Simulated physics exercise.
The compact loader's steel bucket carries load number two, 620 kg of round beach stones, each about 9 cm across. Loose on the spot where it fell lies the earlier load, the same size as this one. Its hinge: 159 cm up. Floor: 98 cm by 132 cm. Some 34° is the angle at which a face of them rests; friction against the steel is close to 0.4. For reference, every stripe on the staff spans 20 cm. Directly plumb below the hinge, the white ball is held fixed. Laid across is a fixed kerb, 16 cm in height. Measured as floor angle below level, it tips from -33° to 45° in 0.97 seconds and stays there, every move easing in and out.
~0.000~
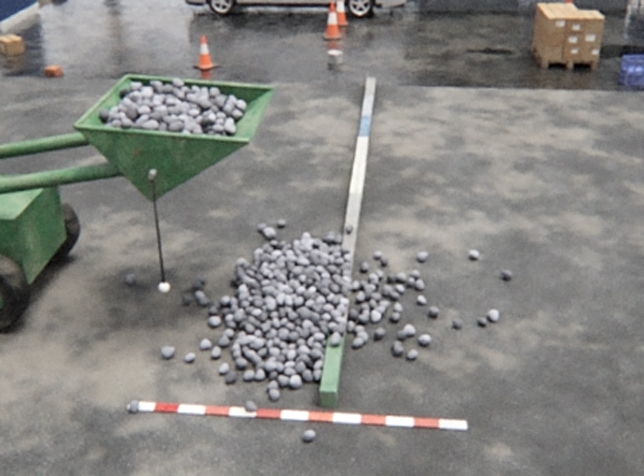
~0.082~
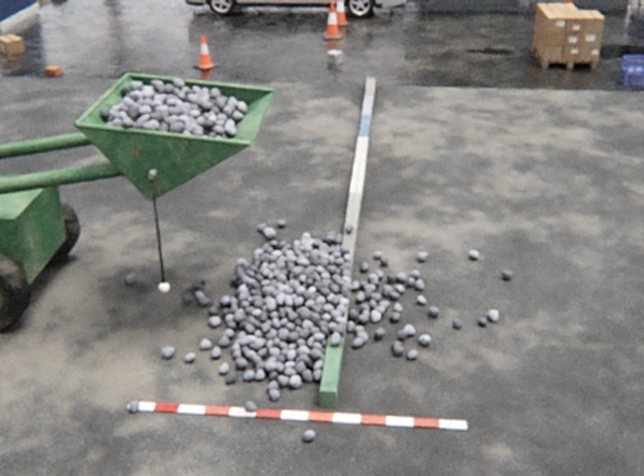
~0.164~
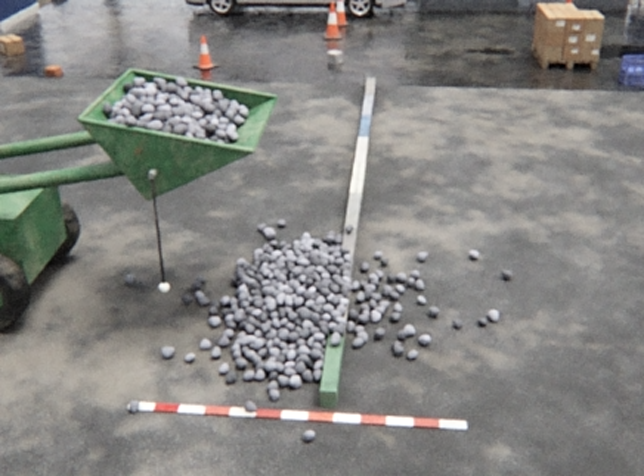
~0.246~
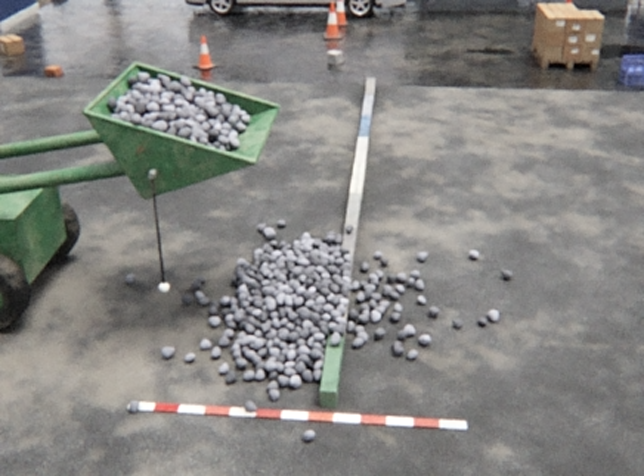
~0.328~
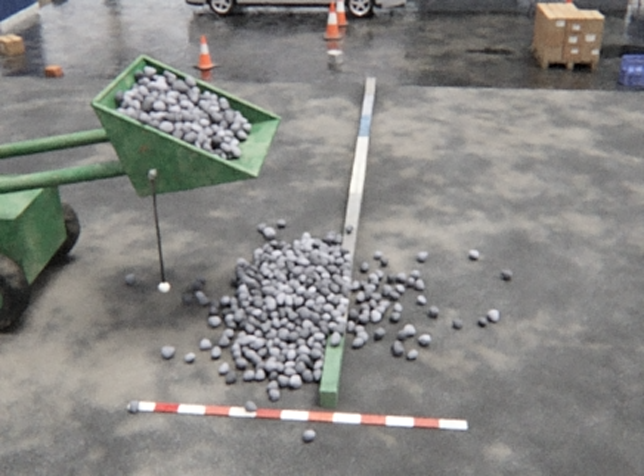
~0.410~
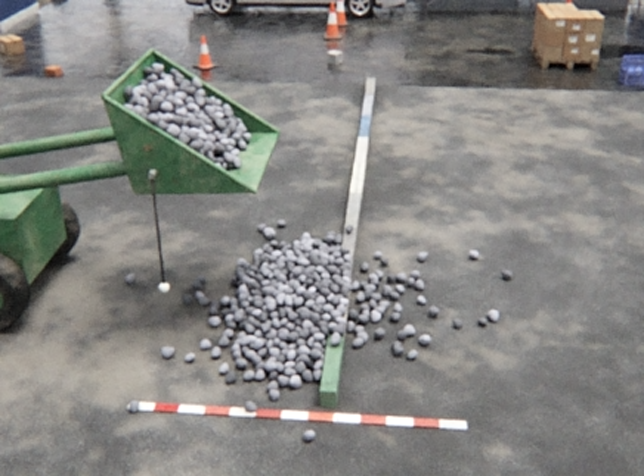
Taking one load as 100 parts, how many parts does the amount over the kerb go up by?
13 parts.
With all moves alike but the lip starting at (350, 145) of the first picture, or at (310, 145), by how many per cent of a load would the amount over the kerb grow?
About 95 per cent for the first, 65 per cent for the second.
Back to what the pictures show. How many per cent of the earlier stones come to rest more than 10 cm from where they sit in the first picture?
Estimate: 30 %, roughly.
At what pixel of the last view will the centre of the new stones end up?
(279, 288).
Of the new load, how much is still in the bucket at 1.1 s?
50 % still inside.
After 0.7 s the floor is at 33°; in per cent of one load, 98 in the bucket, 93 on this side of the kerb, 8 over the kerb; the foremost stones are at (462, 298).
After 1.1 s the floor is at 45°; in per cent of one load, 48 in the bucket, 144 on this side of the kerb, 8 over the kerb; the foremost stones are at (462, 298).
After 1.4 s the floor is at 45°; in per cent of one load, 4 in the bucket, 185 on this side of the kerb, 10 over the kerb; the foremost stones are at (462, 298).
After 4.3 s the floor is at 45°; in per cent of one load, 0 in the bucket, 178 on this side of the kerb, 21 over the kerb; the foremost stones are at (516, 298). Net gain over the kerb, 13.
